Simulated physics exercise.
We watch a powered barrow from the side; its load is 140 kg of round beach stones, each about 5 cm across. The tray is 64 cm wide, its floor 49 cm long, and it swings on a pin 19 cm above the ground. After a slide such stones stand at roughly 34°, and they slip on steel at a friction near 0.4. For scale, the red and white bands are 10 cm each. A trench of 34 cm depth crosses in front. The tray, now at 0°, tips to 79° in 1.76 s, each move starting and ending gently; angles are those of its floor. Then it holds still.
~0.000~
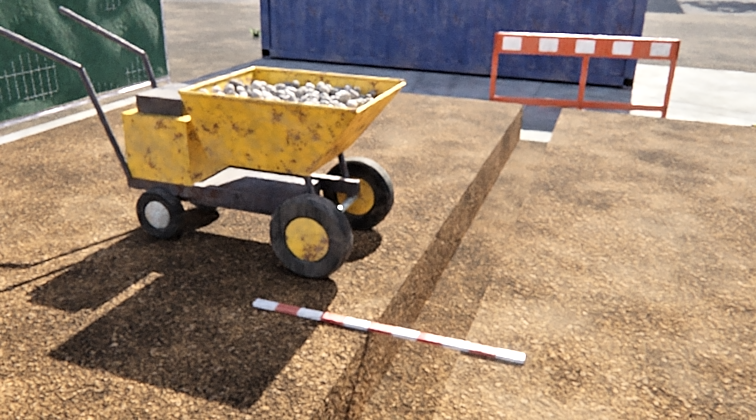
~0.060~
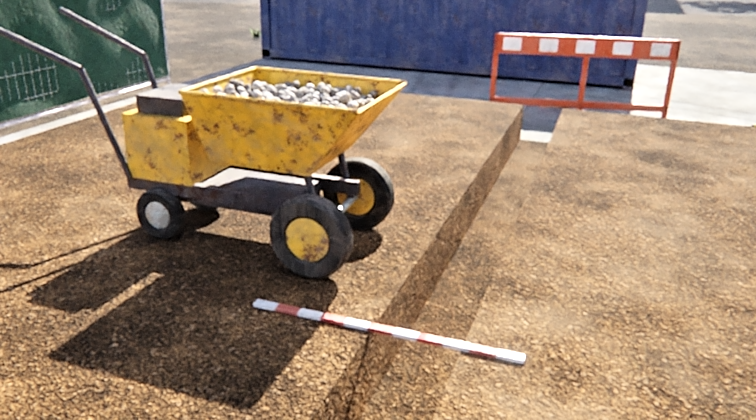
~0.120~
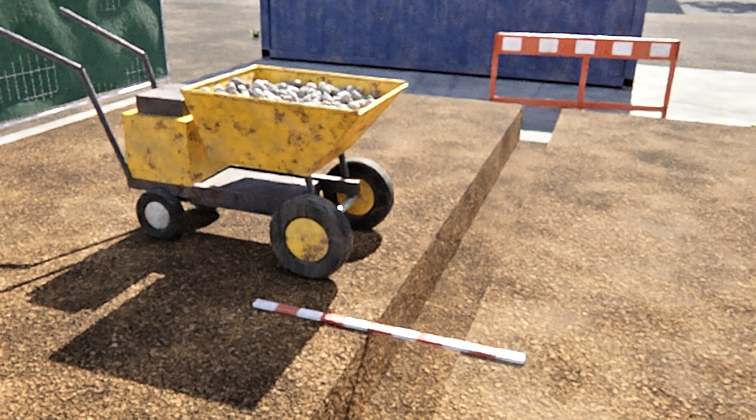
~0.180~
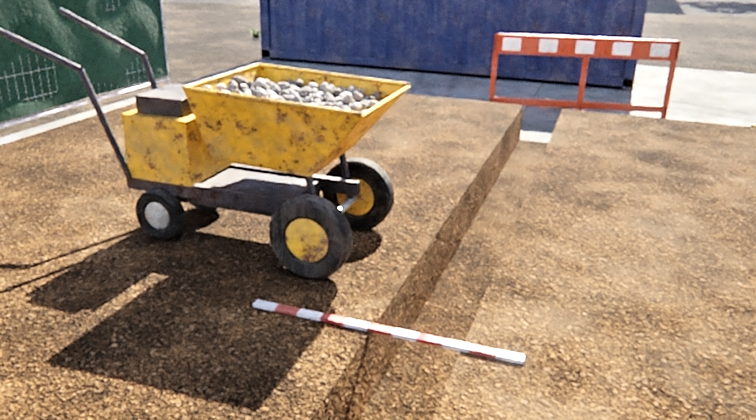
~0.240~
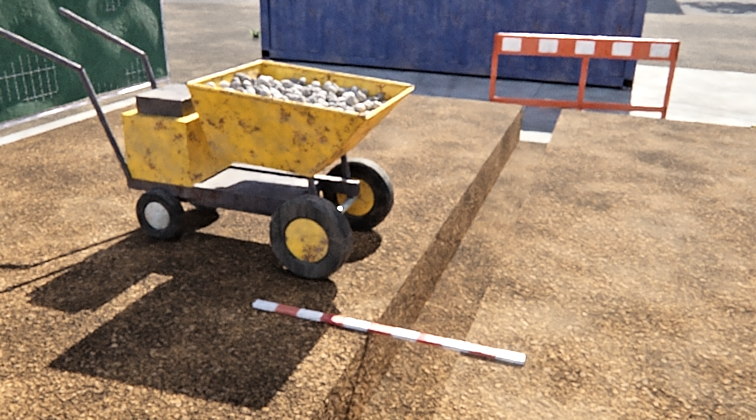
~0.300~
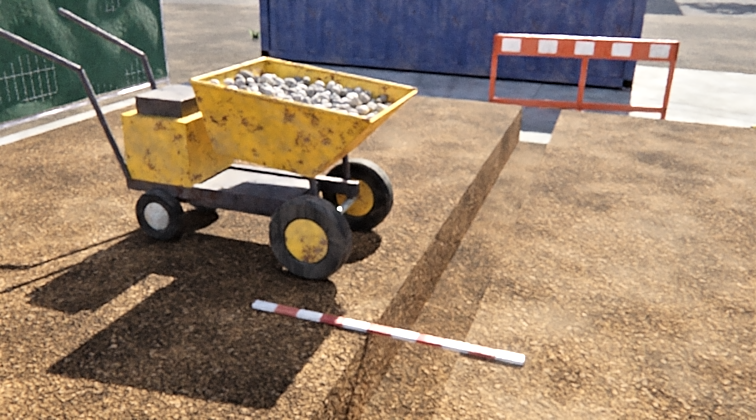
Yellow powered barrow loaded with round stones slowly tilting its tray slightly forward to the right beside a trench, its wheels staying still.
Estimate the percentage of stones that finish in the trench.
Roughly 50 per cent ends in the trench.
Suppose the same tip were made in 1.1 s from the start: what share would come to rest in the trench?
Then about 45 per cent.
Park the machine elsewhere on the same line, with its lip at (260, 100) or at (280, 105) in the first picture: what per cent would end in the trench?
About 65 and 90 per cent.
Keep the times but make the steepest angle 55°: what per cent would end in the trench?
In that case some 40 per cent.
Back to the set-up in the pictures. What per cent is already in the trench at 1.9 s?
About 30 per cent by then.
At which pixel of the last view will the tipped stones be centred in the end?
Around (484, 306).
After 1.3 s the floor is at 67°; 95 % in the tray, 4 % in the trench, 1 % past the trench; the foremost stones are at (498, 277).
After 1.9 s the floor is at 79°; 26 % in the tray, 30 % in the trench, 44 % past the trench; the foremost stones are at (670, 315).
After 2.2 s the floor is at 79°; 3 % in the tray, 46 % in the trench, 51 % past the trench; the foremost stones are at (735, 322).
After 4.2 s the floor is at 79°; 0 % in the tray, 50 % in the trench, 50 % past the trench; the foremost stones are at (752, 320).
